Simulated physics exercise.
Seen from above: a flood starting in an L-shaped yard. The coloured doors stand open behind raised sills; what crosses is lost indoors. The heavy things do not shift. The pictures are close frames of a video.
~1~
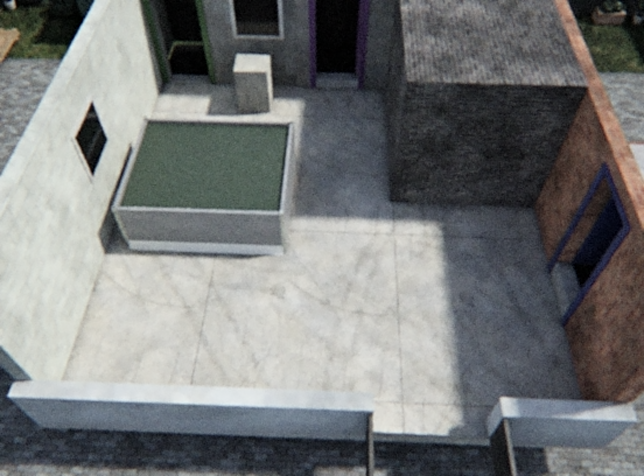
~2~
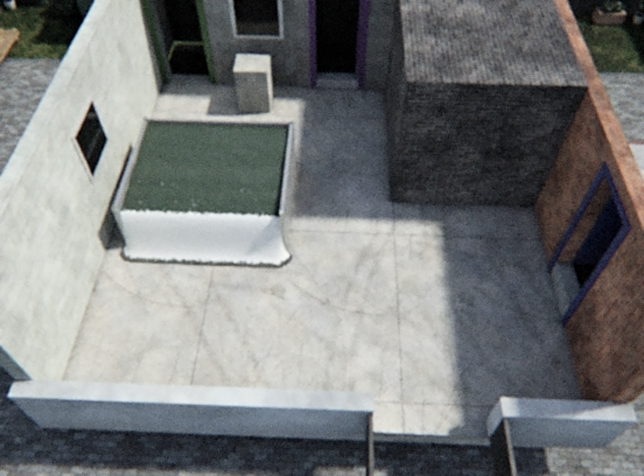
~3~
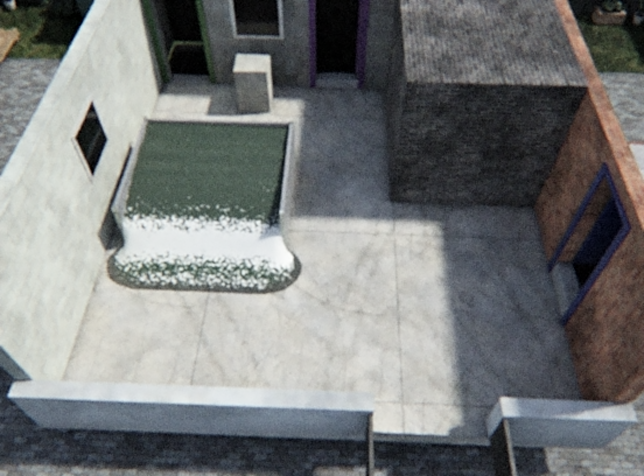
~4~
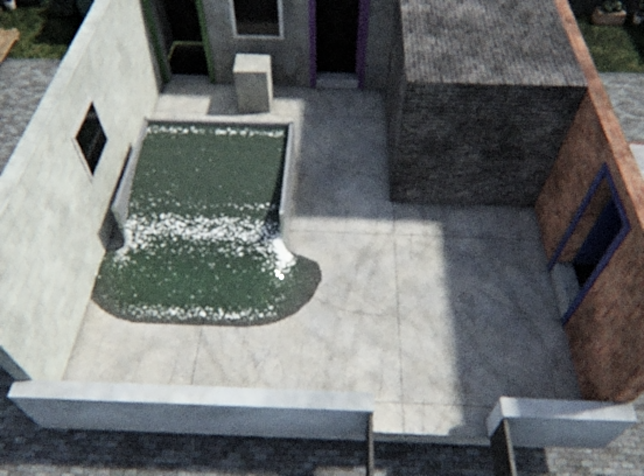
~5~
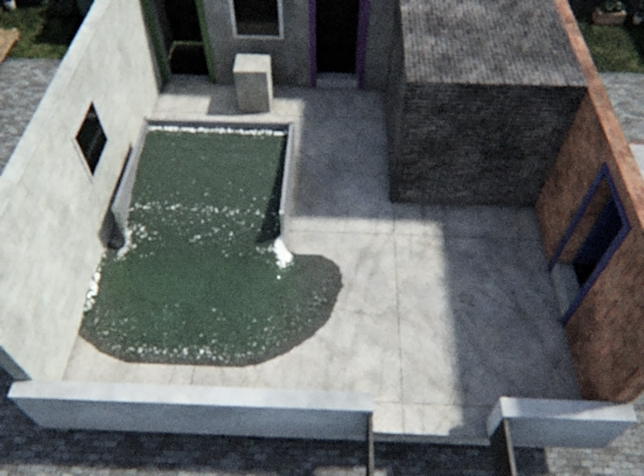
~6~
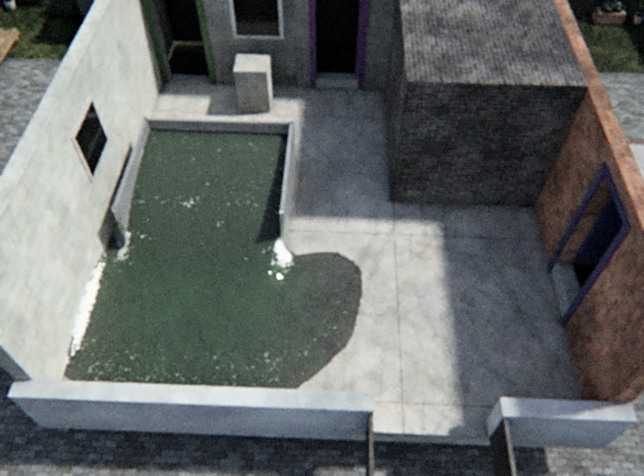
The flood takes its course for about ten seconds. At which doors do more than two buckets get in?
In the end: The purple door admits no more than that; the blue door admits no more than that; the green door lets in a lot.
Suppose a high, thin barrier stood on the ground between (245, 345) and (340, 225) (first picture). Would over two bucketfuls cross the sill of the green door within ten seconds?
My reading: The green door lets more in.
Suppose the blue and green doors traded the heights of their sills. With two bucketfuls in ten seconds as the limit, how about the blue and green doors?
My reading: The blue door passes that mark; the green door takes less.
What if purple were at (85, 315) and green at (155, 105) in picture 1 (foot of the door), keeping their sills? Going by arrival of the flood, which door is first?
It is the purple door.
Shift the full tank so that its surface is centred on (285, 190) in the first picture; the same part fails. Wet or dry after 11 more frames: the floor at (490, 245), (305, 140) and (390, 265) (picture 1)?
In turn: Dry, not flooded, free of water.
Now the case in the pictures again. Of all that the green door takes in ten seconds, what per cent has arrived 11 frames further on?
About 0 per cent.
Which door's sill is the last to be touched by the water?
It is the door marked purple.
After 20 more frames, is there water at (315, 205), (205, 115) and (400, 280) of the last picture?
As listed: No water, no water, wet.
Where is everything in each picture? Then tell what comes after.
The first frame shows still water in the tank at (209, 166).
In the second frame, the front is at (125, 249), out from the gap at (204, 233).
In the third frame, the front is at (295, 274), out from the gap at (205, 236).
In the fourth frame, water pours out at (206, 238) and has run to (93, 291).
In the fifth frame, the front is at (322, 317), out from the gap at (206, 238).
In the sixth frame, the front is at a hidden place, out from the gap at (206, 239).
A moment on, water covers 35 % of the floor; the purple door not reached, the blue door not reached, the green door not reached.
Next, water covers 40 % of the floor; the purple door not reached, the blue door not reached, the green door not reached.
Then, water covers 55 % of the floor; the purple door not reached, the blue door wet at the sill, nothing in, the green door not reached.
Later, water covers 75 % of the floor; the purple door not reached, the blue door wet at the sill, nothing in, the green door over two buckets in.
In the end, water covers 95 % of the floor; the purple door wet at the sill, nothing in, the blue door wet at the sill, nothing in, the green door far over two buckets in.
